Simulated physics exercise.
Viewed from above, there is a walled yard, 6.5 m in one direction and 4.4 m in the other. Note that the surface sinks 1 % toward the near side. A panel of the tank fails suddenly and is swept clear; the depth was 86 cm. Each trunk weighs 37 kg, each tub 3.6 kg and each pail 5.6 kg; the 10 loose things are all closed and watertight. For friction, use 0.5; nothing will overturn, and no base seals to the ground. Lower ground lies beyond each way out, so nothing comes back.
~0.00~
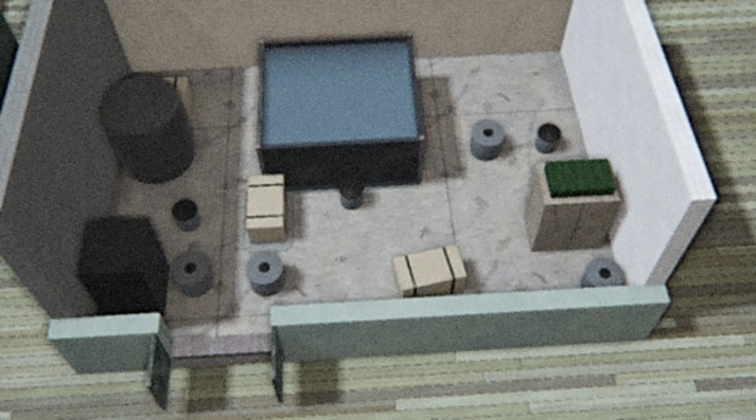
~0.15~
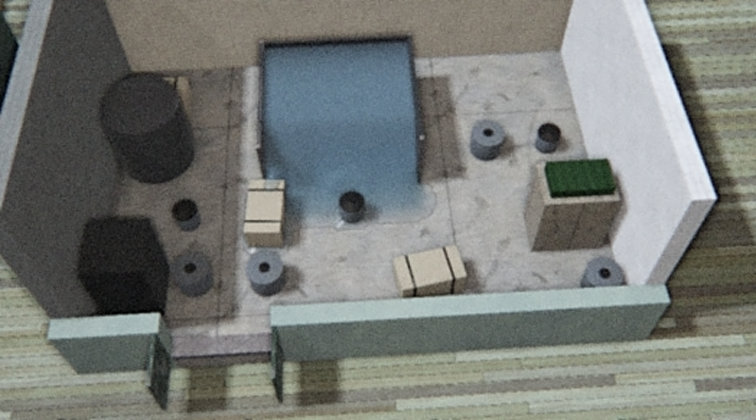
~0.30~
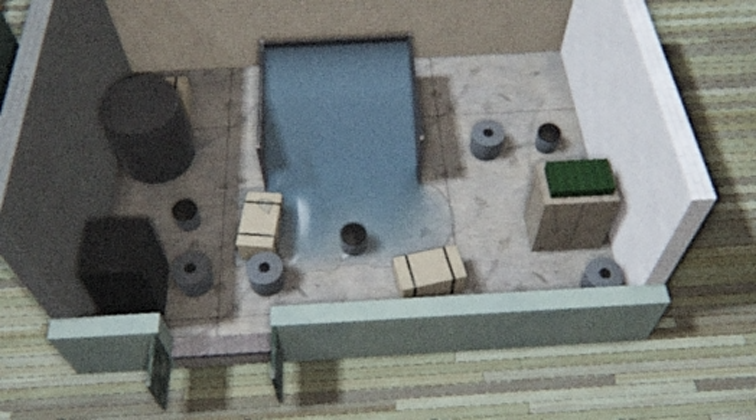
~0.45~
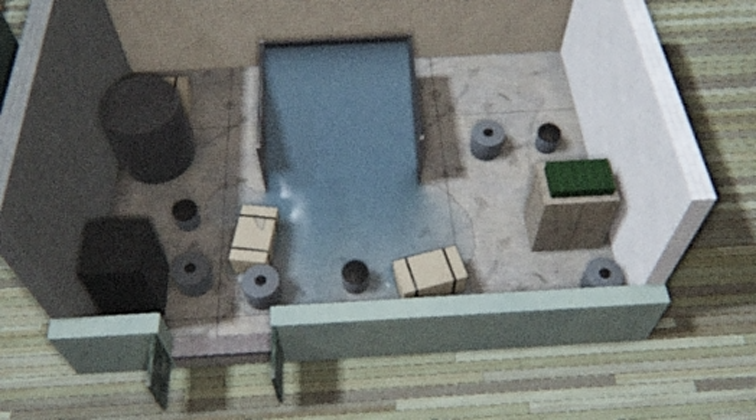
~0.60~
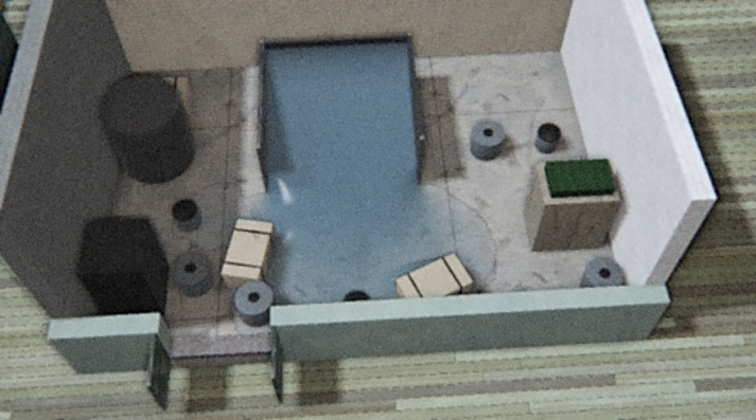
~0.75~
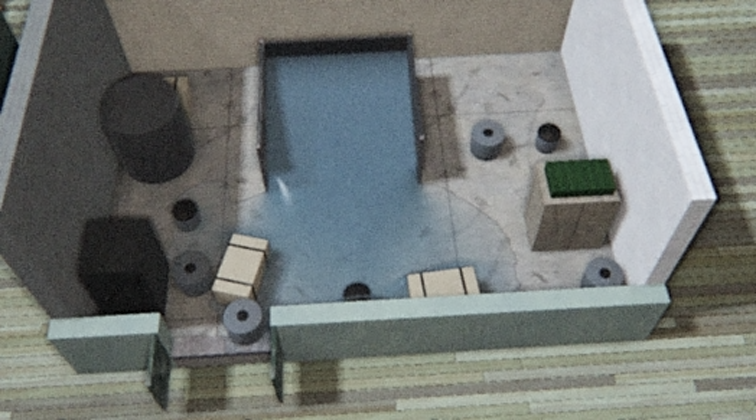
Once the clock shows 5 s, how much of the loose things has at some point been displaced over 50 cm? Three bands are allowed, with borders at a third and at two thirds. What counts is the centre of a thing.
That would be two thirds or more of them.
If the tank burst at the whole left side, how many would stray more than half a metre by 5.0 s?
The answer then is 5.
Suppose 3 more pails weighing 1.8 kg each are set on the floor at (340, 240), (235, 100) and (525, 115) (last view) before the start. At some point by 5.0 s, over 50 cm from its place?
Going through them in turn, I'd say beyond, not that far and beyond.
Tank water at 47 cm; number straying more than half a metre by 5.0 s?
In that case the number is 5.
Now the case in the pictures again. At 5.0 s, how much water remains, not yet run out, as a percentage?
Around 78 % of the water.
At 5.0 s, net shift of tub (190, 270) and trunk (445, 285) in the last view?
Washed out; 40 cm.
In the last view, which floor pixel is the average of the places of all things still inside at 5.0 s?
(383, 148).
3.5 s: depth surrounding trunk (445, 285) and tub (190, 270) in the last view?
I'd put it at 32 cm and 21 cm respectively.
After 1.1 s 3 of 10 are over 50 cm from their spots; 2 afloat.
After 2.2 s 5 of 10 are over 50 cm from their spots; 4 afloat.
After 3.5 s 8 of 10 are over 50 cm from their spots; 4 afloat.
After 5.0 s 7 of 10 are over 50 cm from their spots, and 8 have been at some point; 5 afloat.
